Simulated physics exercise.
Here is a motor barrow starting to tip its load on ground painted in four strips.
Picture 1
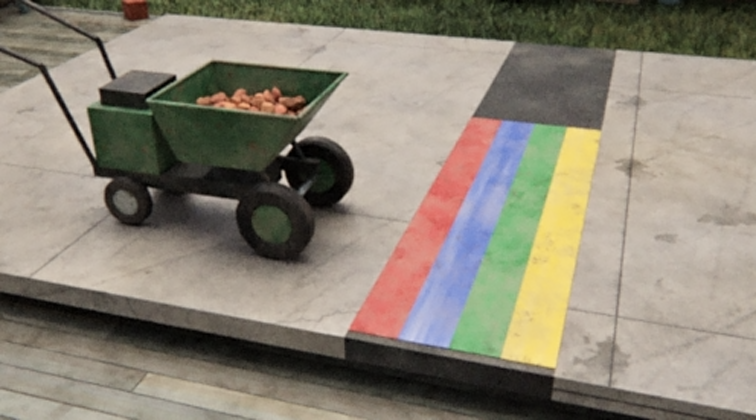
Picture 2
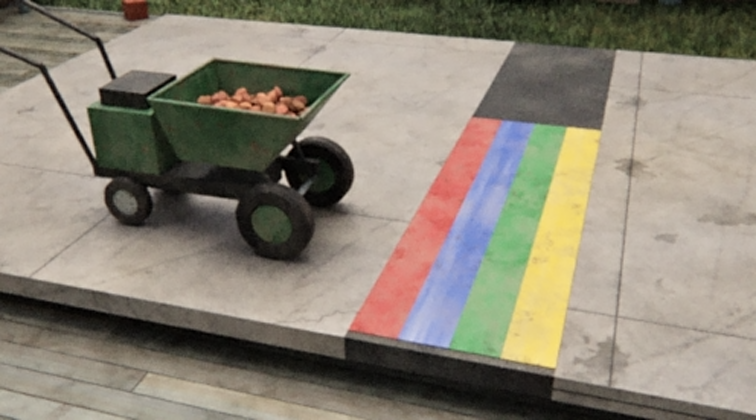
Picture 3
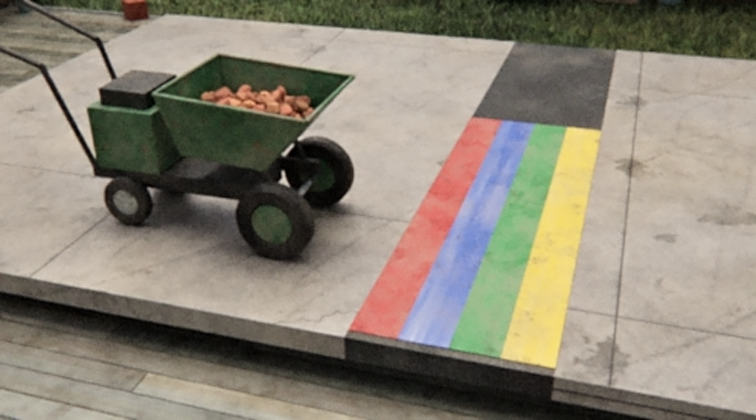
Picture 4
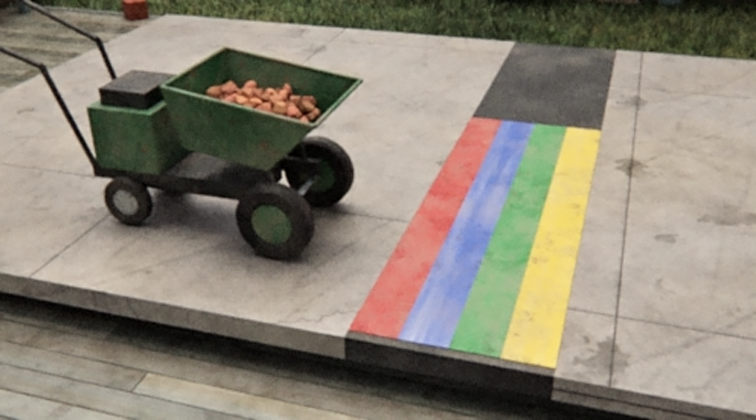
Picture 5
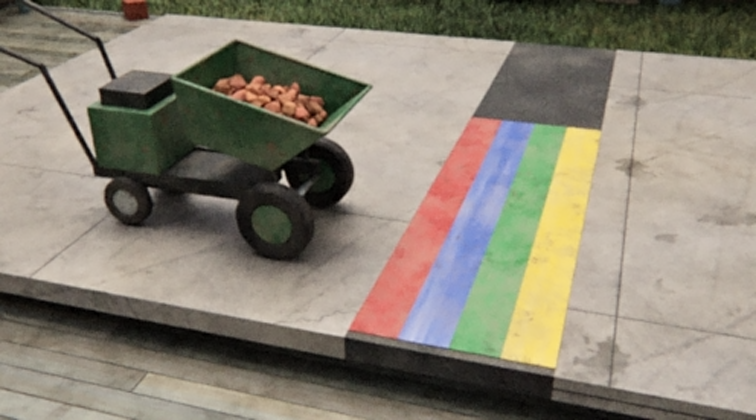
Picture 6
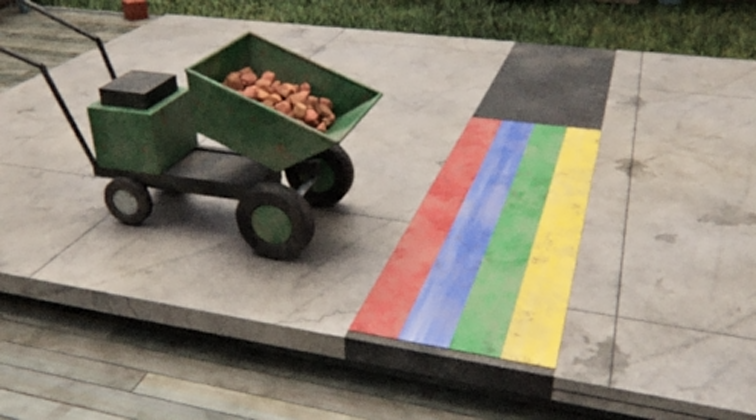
At first, a green motor barrow loaded with reddish lumps of rubble stands on pale paving, its skip level, left of red, blue, green and yellow painted strips. Then the skip's back end gradually rises and its front lip tilts down to the right, while the wheels stay put and the rubble remains inside.
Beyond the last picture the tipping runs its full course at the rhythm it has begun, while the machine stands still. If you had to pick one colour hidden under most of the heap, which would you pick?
I would pick red.
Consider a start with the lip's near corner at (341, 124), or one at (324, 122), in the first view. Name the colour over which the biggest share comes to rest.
Blue at the first place, then the strip in blue at the second.
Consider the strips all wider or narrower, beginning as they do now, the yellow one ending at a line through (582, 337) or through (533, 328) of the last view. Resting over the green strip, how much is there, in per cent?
I'd estimate some 10 per cent, and then some 10 per cent.
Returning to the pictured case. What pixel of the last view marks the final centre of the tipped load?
I'd put the middle somewhere around (437, 247).
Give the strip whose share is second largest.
The next one is the blue strip.
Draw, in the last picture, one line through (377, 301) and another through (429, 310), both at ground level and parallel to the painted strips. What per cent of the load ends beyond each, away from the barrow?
Respectively 80 and 30 %.
Just after the last frame, skip tipped steeply; every one in the skip.
A moment on, skip tipped steeply; the larger part in the skip; about a tenth over the red strip; just a few over the blue strip.
Further on, skip tipped right over; roughly a quarter in the skip; roughly a third over the red strip; roughly a quarter over the blue strip; about a tenth over the green strip; just a few over the yellow strip; just a few off the paint.
When it is over, skip tipped right over; about a tenth in the skip; roughly half over the red strip; roughly a third over the blue strip; about a tenth over the green strip; just a few over the yellow strip; just a few off the paint.
